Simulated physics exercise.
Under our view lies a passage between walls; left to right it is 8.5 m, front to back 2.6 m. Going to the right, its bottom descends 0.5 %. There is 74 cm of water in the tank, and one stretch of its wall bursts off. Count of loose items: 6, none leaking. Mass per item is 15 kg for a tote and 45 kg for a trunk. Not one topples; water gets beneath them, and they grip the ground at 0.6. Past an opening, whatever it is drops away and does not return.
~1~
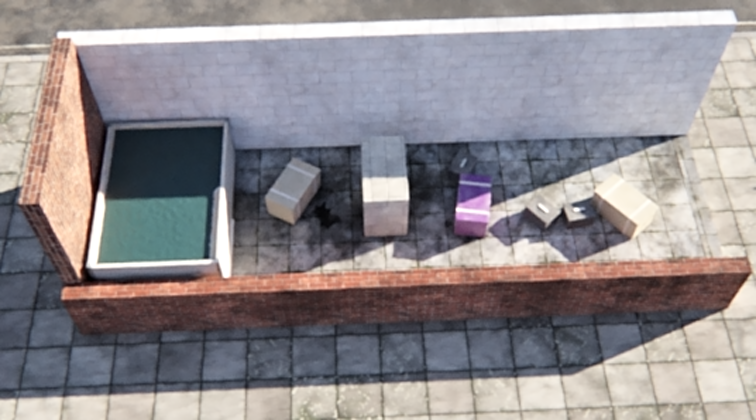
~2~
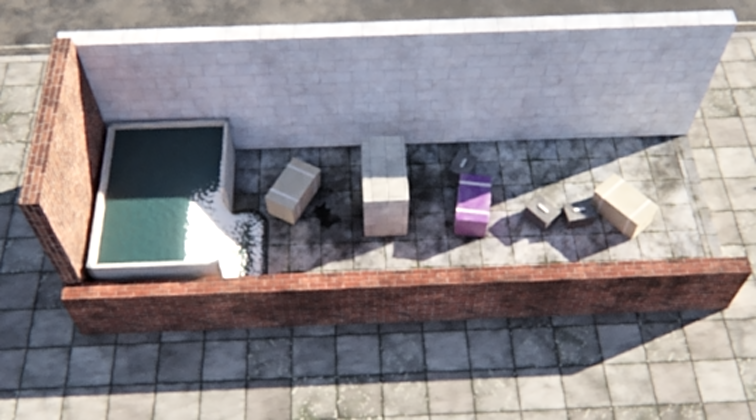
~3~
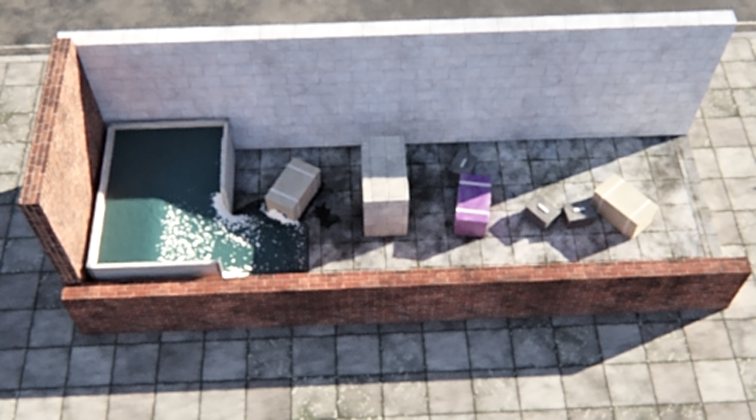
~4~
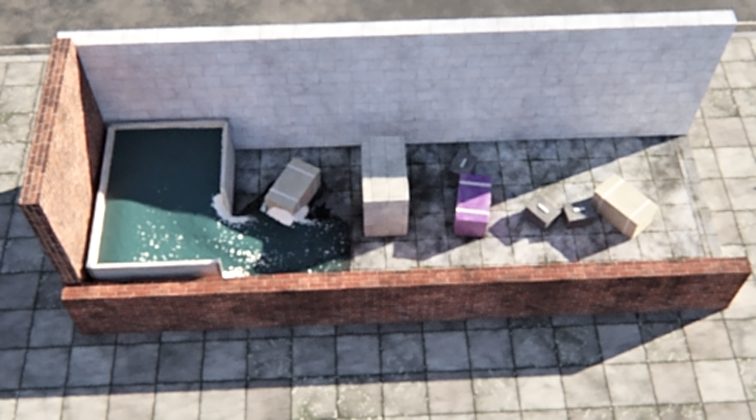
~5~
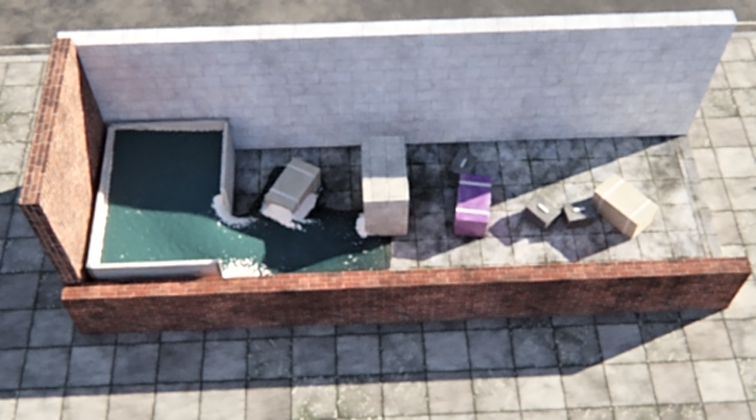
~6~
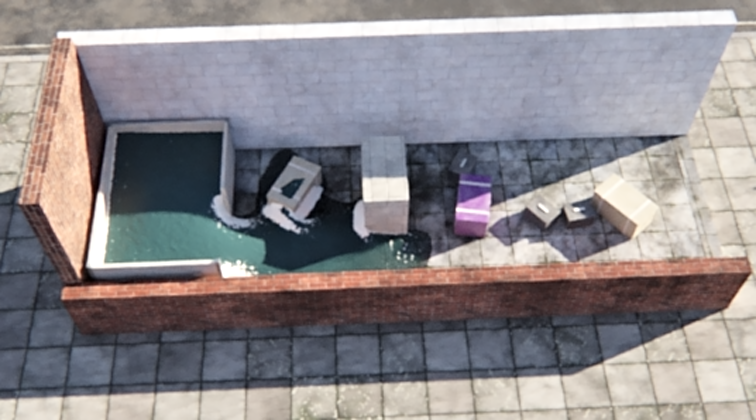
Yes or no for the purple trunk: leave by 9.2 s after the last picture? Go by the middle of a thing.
Result - purple trunk: Not out by then.
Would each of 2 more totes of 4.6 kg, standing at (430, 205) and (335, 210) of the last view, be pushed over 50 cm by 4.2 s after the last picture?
Going in order, that's not that far and then too far.
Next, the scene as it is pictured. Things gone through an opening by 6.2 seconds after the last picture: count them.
The answer is 0.
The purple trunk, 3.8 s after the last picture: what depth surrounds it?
Depth approx. 7 cm.
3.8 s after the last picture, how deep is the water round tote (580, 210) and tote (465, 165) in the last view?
About 9 and 7 cm.
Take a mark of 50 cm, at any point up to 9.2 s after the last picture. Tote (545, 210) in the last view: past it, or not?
Verdict: Crosses the line.
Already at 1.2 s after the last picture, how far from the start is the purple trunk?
Around 20 centimetres.
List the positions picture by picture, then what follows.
The purple trunk at (474, 198) rests on the ground; water covers 3.6 m2; 0 of 6 have shifted, in the first picture.
The purple trunk at (474, 198), on the bottom; water covers 4.3 m2; 0 of 6 have shifted, in the second picture.
The purple trunk at (474, 198) rests on the ground; 5.1 m2 under water; 0 of 6 have shifted, in the third picture.
The purple trunk at (474, 198), on the bottom; 6.0 m2 under water; 0 of 6 have shifted, in the fourth picture.
The purple trunk at (474, 198), on the bottom; water covers 6.9 m2; 0 of 6 have shifted, in the fifth picture.
The purple trunk at (474, 198) rests on the ground; 7.7 m2 under water; 0 of 6 have shifted, in the sixth picture.
Then, 1.2 s after the last picture the purple trunk is near (484, 192), 0.2 m from its start, aground; 0 of 6 are out; 0 afloat.
Then, 3.8 s after the last picture the purple trunk is near (518, 161), 0.9 m from its start, aground; 0 of 6 are out; 0 afloat.
Then, 6.2 s after the last picture the purple trunk is near (518, 161), 0.9 m from its start, aground; 0 of 6 are out; 0 afloat.
Then, 9.2 s after the last picture the purple trunk is near (518, 161), 0.9 m from its start, aground; 0 of 6 are out; 0 afloat.
